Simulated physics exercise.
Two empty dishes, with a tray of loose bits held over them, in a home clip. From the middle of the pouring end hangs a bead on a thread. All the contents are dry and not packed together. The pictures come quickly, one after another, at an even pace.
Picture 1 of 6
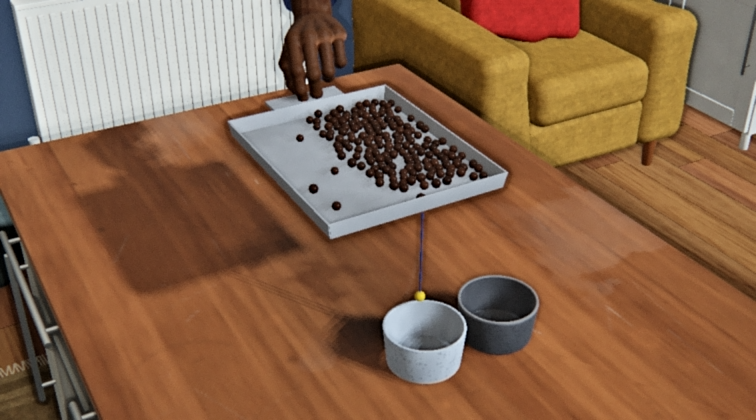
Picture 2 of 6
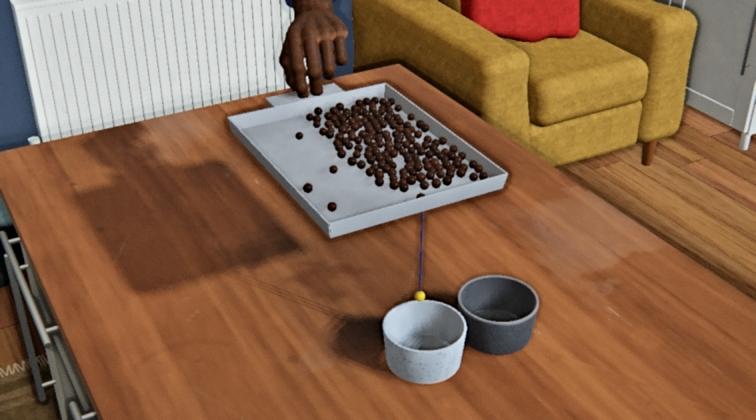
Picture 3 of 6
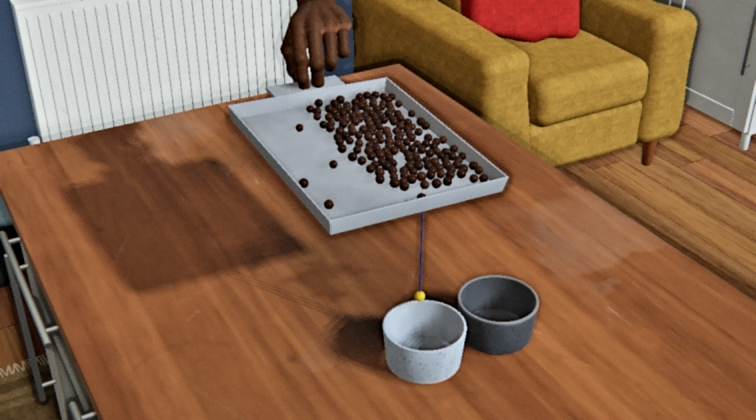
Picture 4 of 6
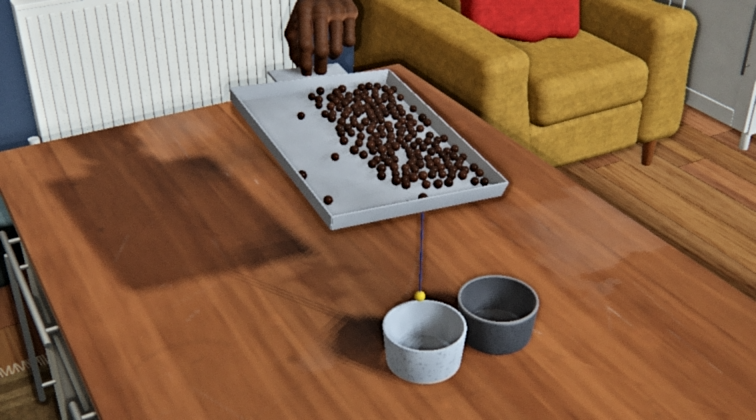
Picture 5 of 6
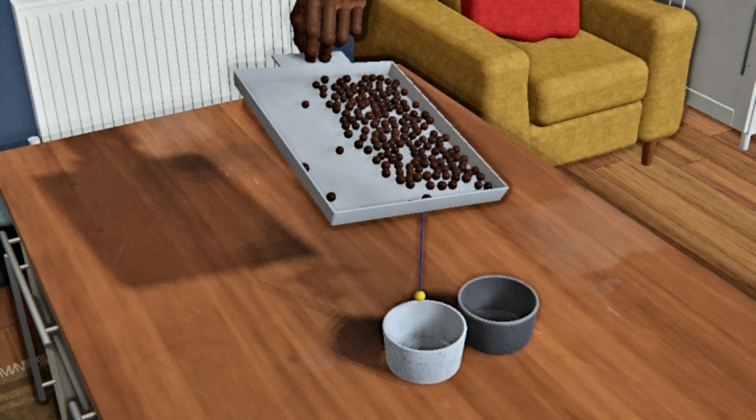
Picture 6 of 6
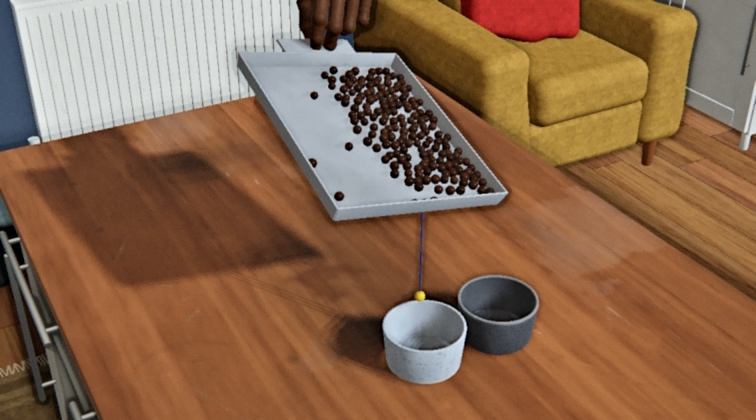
In a living room with a white radiator and a mustard armchair holding a red cushion, a fixed view looks down on a wooden table. A hand grips the far end of a pale grey tray of dark brown balls, above a light grey dish and a darker one to its right, a yellow bead hanging on a thread. The hand lifts, the tray tilts toward the viewer, and the balls shift slightly down and rightward.
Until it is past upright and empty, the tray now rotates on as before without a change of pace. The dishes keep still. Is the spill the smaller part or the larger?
Most reaches the dishes.
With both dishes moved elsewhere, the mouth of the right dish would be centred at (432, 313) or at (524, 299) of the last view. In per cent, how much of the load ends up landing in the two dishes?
Trial 1 around 0 percent, trial 2 around 40 percent.
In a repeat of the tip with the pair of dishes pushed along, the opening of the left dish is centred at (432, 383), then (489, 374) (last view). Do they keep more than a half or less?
Try 1: A lesser share; try 2: A lesser share.
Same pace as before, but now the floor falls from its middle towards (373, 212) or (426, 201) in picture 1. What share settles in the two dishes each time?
I'd put it at some 20 % and then some 60 %.
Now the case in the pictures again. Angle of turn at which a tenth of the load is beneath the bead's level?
Tilt: Around 75 degrees.
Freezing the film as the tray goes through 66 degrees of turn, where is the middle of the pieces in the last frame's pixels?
In the last view the centre sits at roughly (463, 175).
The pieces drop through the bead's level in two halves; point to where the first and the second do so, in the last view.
(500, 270) first, (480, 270) later.
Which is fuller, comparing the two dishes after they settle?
It's the right side.
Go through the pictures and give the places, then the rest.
The first picture shows corners of the pouring end near (330, 223) and (503, 172), level; middle of the load near (389, 146), chocolate balls; left dish near (446, 363); right dish near (520, 334); bead on its thread near (420, 296).
The second picture shows corners of the pouring end near (331, 222) and (504, 173), level; middle of the load near (389, 145).
The third picture shows corners of the pouring end near (332, 219) and (504, 176), tipped barely, lowest at the right corner; middle of the load near (389, 142).
The fourth picture shows corners of the pouring end near (334, 215) and (505, 181), tipped a little, lowest at the right corner; middle of the load near (391, 137).
The fifth picture shows corners of the pouring end near (336, 210) and (505, 186), tipped clearly, lowest at the right corner; middle of the load near (395, 133).
The sixth picture shows corners of the pouring end near (339, 206) and (504, 191), tipped clearly, lowest at the right corner; middle of the load near (404, 132), all but a few on the move; left dish near (446, 363); right dish near (520, 334).
Shortly afterwards, tray tipped steeply; all but a few on the tray; only a few in the right dish; a little in the air.
Next, tray tipped past a quarter turn; only a few on the tray; only a few in the left dish; near two thirds in the right dish; near a quarter outside both; a little in the air.
Some moments later, tray tipped past a quarter turn; only a few in the left dish; near two thirds in the right dish; near a third outside both.
In the end, tray tipped past a quarter turn; only a few in the left dish; near two thirds in the right dish; near a third outside both.
